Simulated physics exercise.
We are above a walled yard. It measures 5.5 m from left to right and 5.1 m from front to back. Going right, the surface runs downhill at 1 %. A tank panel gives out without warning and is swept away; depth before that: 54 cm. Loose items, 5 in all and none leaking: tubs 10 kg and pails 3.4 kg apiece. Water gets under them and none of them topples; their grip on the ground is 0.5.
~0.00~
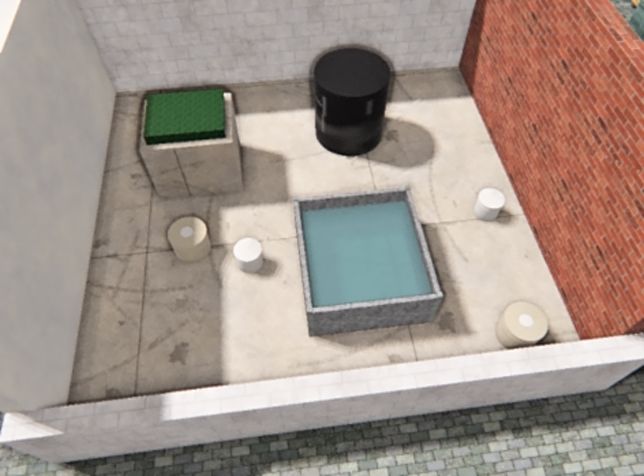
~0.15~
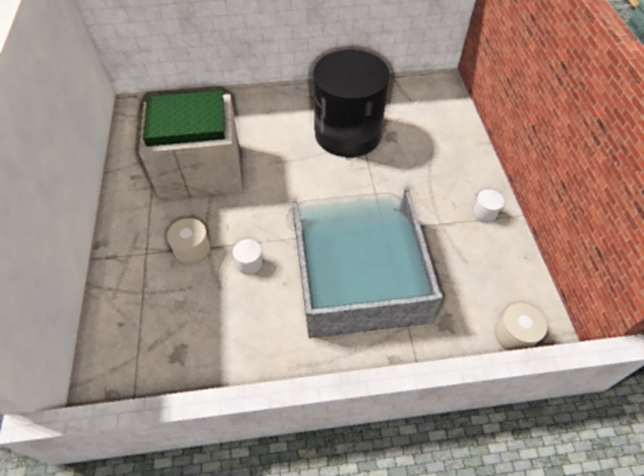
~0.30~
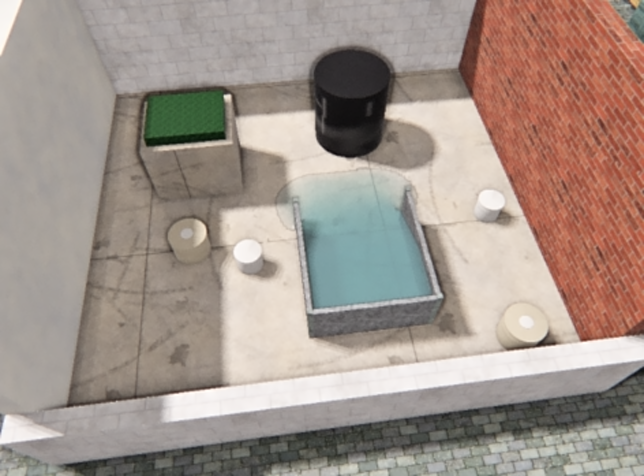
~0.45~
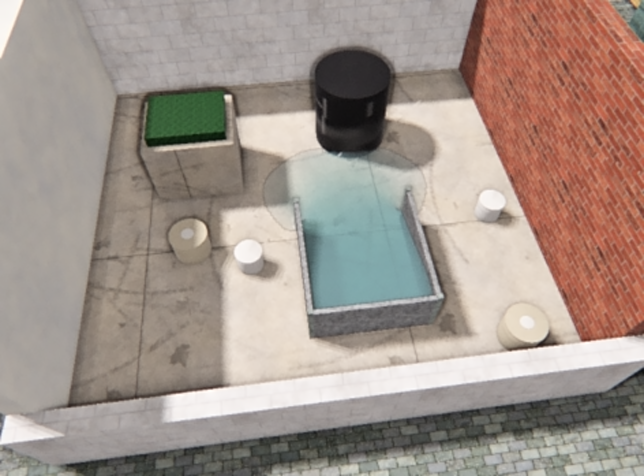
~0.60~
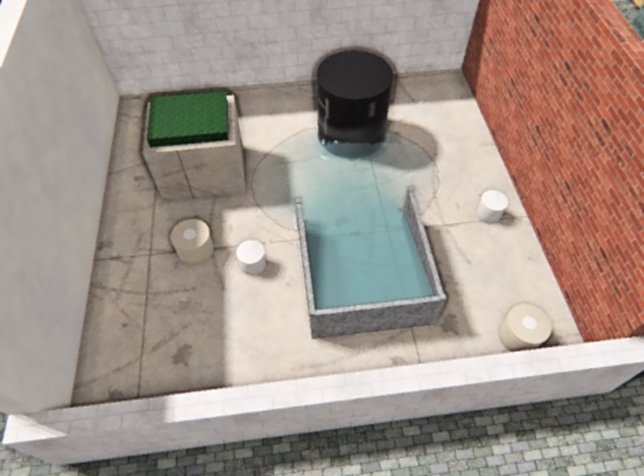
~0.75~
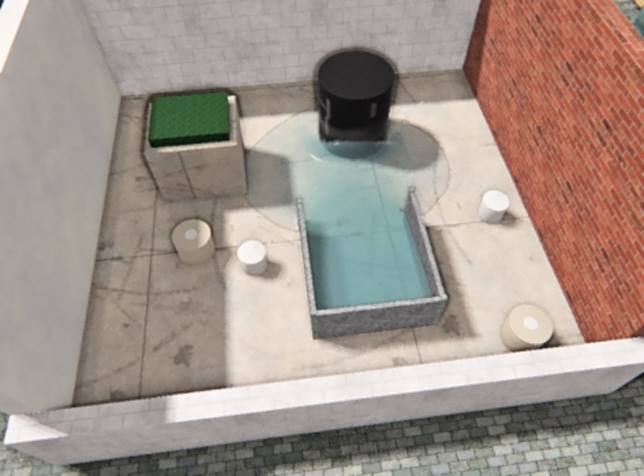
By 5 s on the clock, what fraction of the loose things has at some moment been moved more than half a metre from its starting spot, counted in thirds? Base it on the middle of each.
Fewer than a third of them.
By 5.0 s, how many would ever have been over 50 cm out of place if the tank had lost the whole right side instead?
2.
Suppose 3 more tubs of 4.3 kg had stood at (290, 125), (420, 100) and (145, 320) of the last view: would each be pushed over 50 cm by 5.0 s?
Above, above, below.
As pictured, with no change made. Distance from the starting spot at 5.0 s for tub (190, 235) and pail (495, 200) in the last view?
In turn: 0 cm, 0 cm.
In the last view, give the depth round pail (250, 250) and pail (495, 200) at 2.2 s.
About 0 and 0 cm.
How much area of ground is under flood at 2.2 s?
About 13 m2.
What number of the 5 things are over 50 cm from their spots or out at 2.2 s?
The number comes to 0.
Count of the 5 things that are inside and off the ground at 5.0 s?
I get 0.
After 1.1 s 0 of 5 are over 50 cm from their spots; 0 afloat.
After 2.2 s 0 of 5 are over 50 cm from their spots; 0 afloat.
After 3.5 s 0 of 5 are over 50 cm from their spots; 0 afloat.
After 5.0 s 0 of 5 are over 50 cm from their spots, and 0 have been at some point; 0 afloat.
